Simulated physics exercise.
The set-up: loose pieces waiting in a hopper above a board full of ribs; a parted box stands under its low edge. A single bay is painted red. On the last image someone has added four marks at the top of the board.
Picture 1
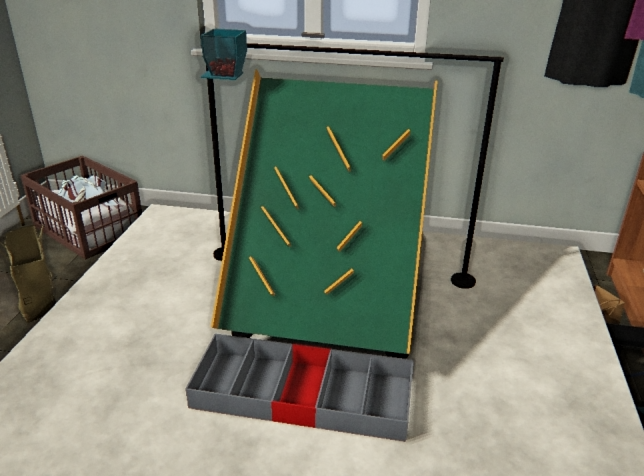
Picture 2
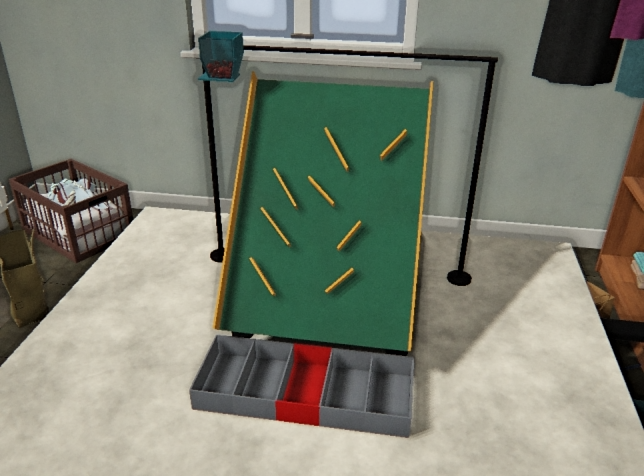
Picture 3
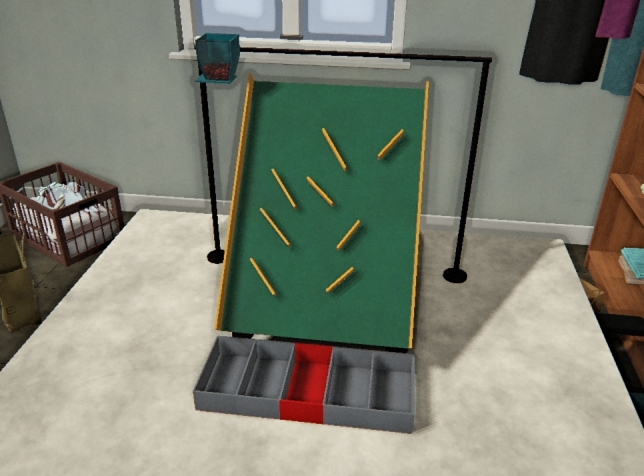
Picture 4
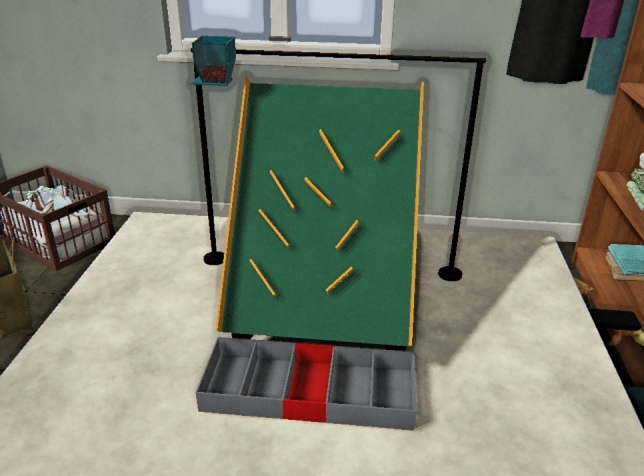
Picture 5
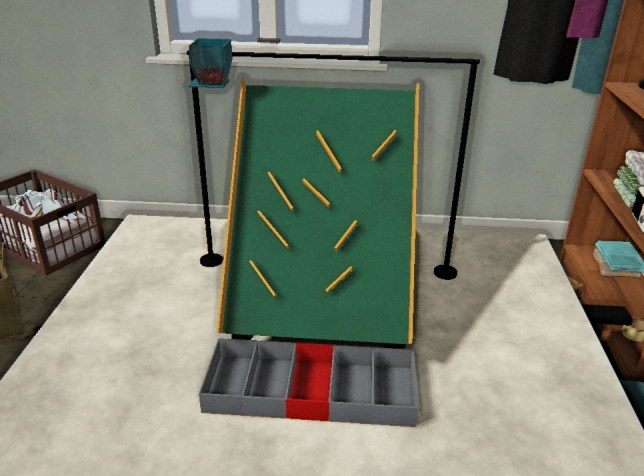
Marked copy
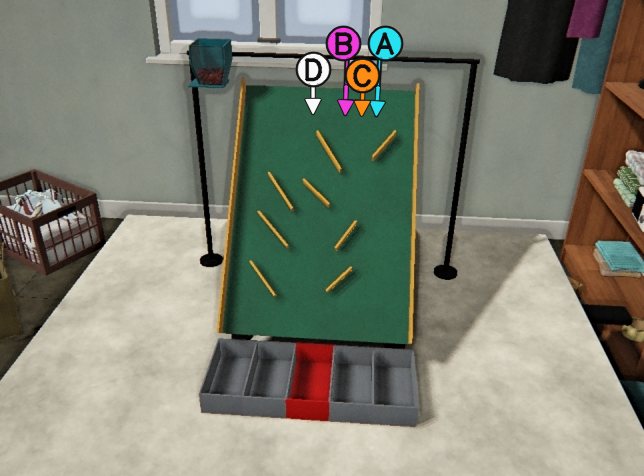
Green ribbed board with a small hopper above and a parted box below, one bay red, staying still as the view shifts slightly.
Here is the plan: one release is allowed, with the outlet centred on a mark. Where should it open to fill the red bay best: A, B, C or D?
Mark D does it best.
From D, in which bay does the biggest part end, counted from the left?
It is the third one.
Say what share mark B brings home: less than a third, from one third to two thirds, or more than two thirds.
Mark B gives less than a third.
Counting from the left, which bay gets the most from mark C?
It is the second one.
On the marked copy, mark A meets the board at (376, 110); mark B meets the board at (345, 109); mark C meets the board at (361, 110); mark D meets the board at (313, 108).
With A, about a tenth in the red bay, the larger part in other bays.
With B, about a tenth in the red bay, the larger part in other bays.
With C, about a tenth in the red bay, the larger part in other bays, just a few outside the box.
With D, roughly two thirds in the red bay, roughly a quarter in other bays.
